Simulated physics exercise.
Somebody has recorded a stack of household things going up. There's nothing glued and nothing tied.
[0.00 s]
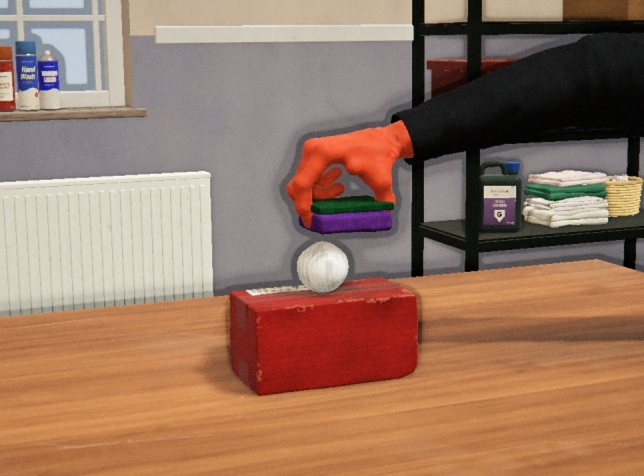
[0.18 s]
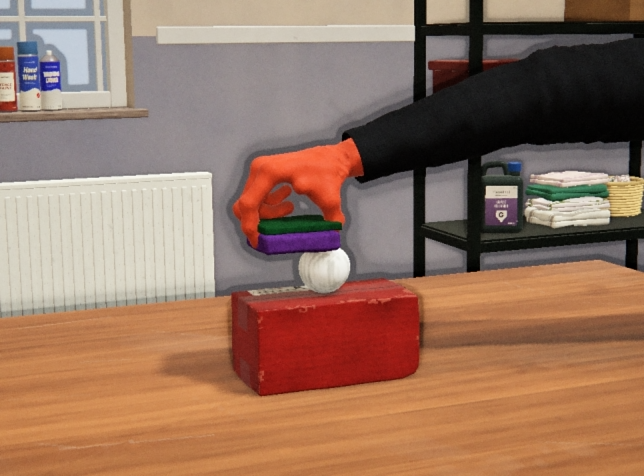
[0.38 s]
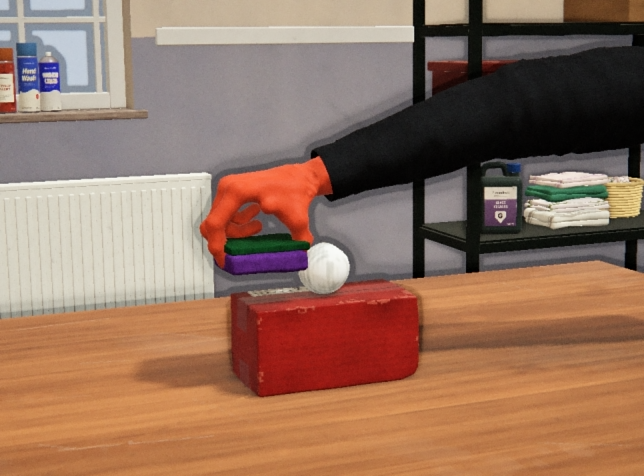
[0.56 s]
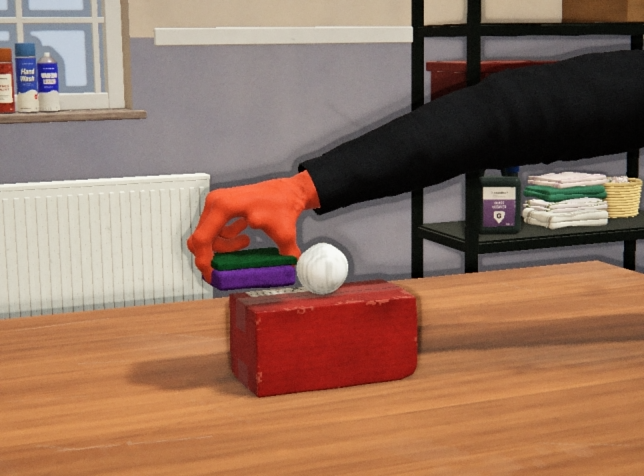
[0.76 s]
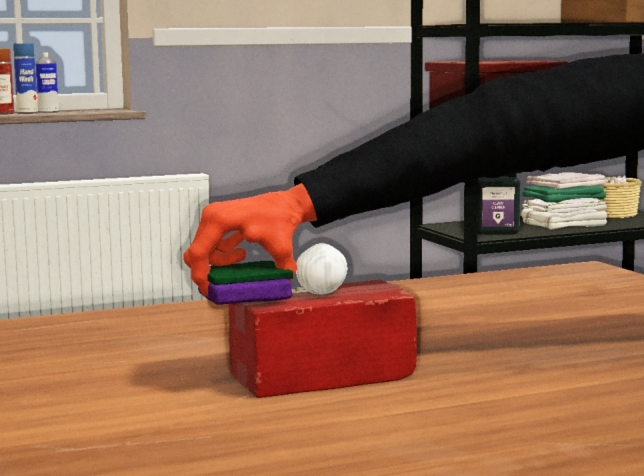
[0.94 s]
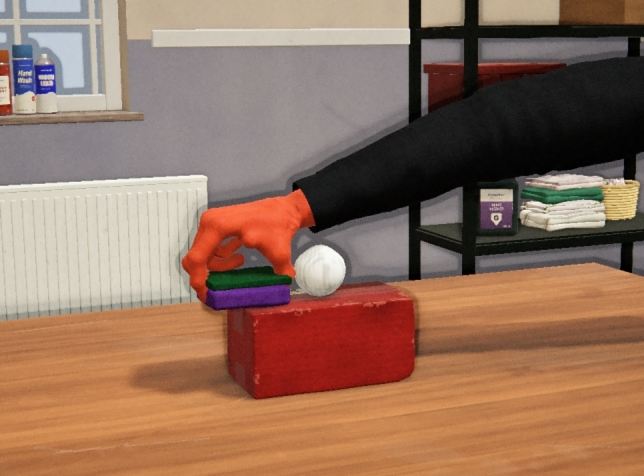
An orange-gloved hand carried a purple sponge with a green top leftward and down past a white onion on a red box, then set it beside the onion at the box's left edge, still gripping it.
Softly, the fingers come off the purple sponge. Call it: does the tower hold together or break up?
It holds together.
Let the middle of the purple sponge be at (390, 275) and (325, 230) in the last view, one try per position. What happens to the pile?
Case A: It does not fall; case B: It comes down.
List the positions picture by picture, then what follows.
On its way; purple sponge (345, 215); white onion (323, 267), in the first picture.
On its way; purple sponge (293, 235); white onion (324, 267), in the second picture.
On its way; purple sponge (261, 255); white onion (324, 268), in the third picture.
On its way; purple sponge (248, 270); white onion (322, 268), in the fourth picture.
Set down, still held; purple sponge (245, 283); white onion (321, 269), in the fifth picture.
Set down, still held; purple sponge (243, 289); white onion (320, 270), in the sixth picture.
After 1.94 s, nothing has stirred.
After 3.04 s, things are still on the move.
At rest (4.0 s), all 3 in place. Seen from the same camera at the end, purple sponge near (242, 290). The pile holds.
